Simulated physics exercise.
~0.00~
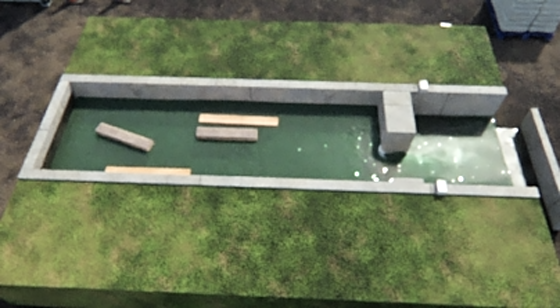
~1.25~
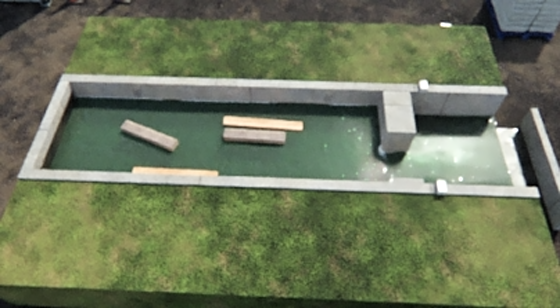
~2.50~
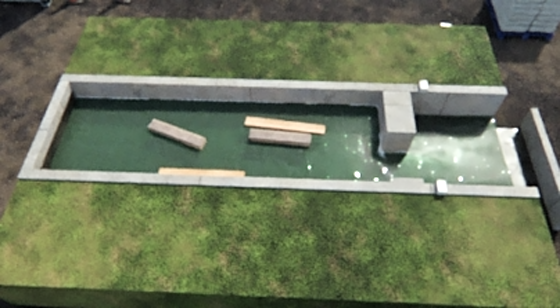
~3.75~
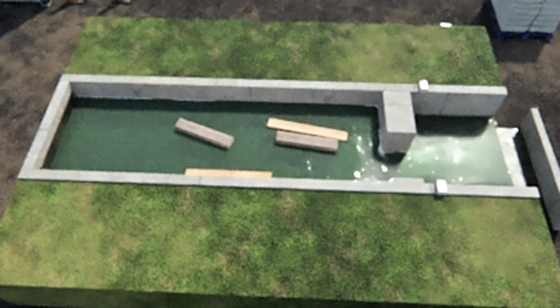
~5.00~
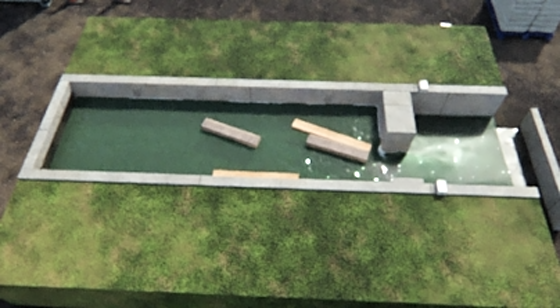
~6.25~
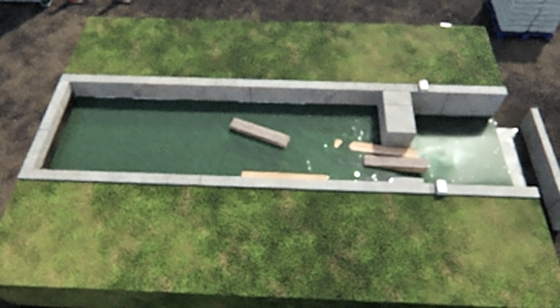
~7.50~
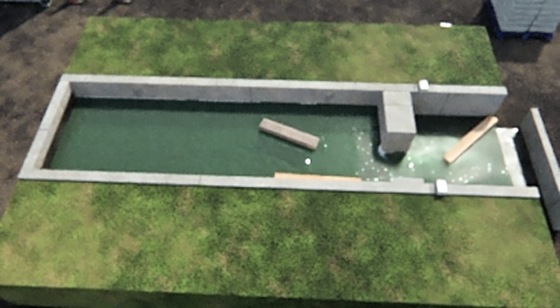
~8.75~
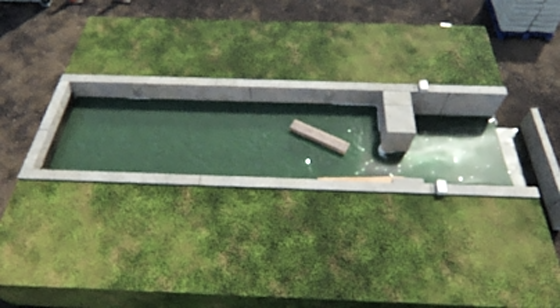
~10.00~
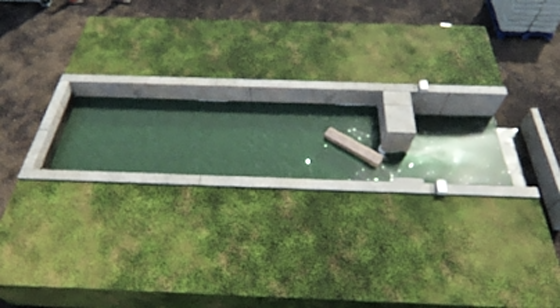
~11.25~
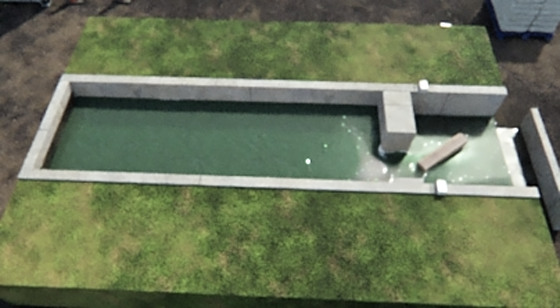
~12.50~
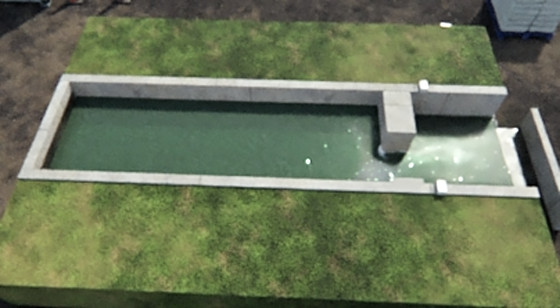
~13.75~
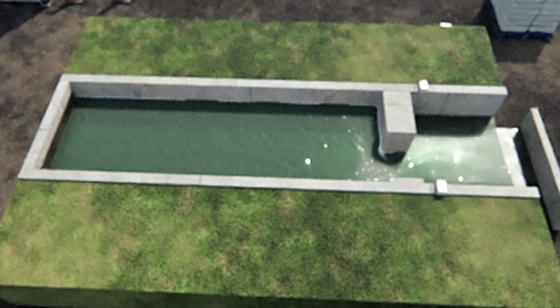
A walled channel of green water ran between strips of grass, with two brown beams and two paler planks drifting right. They slipped past the concrete block one after another and went out of sight, leaving the water clear.
